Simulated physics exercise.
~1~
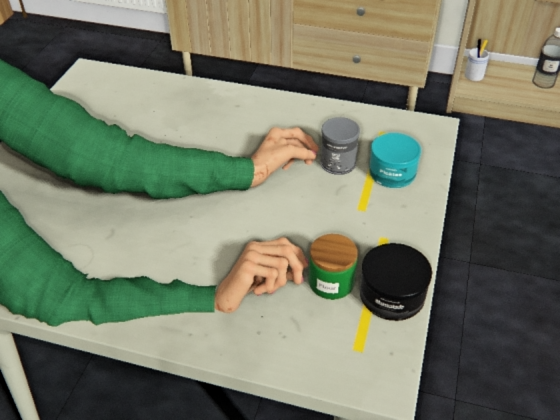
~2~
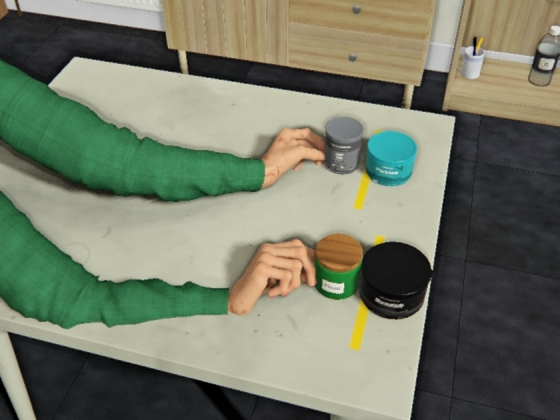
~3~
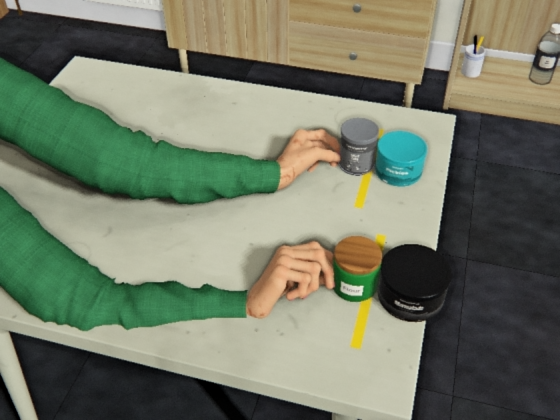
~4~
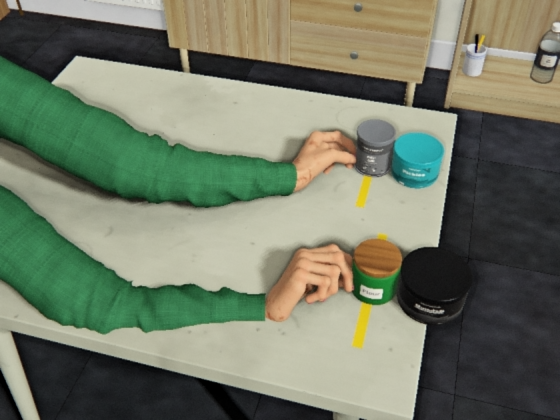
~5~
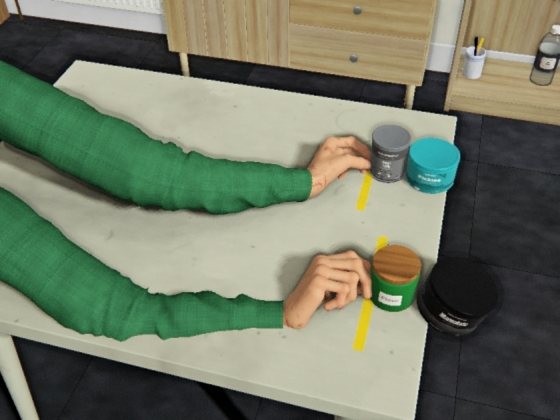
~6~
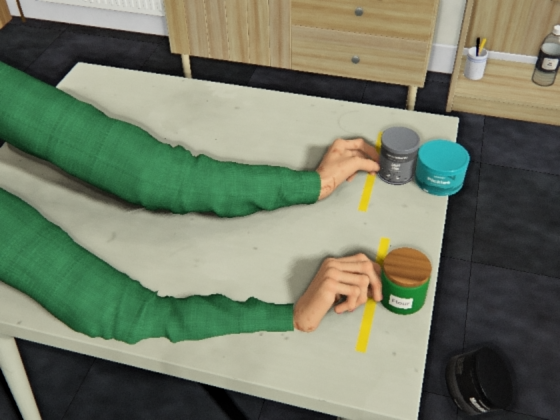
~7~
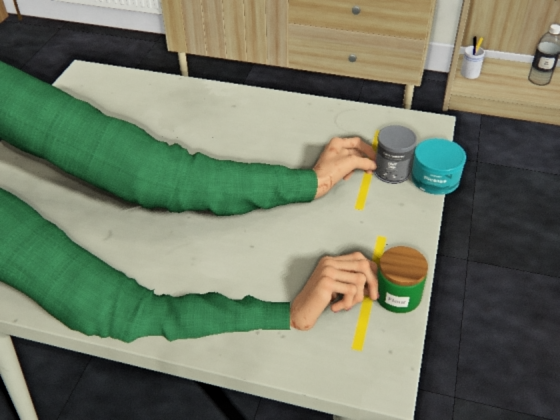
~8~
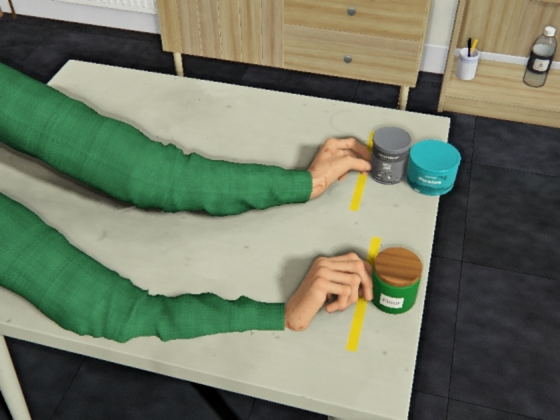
Two hands push four containers right across a table, and the black tub falls off.
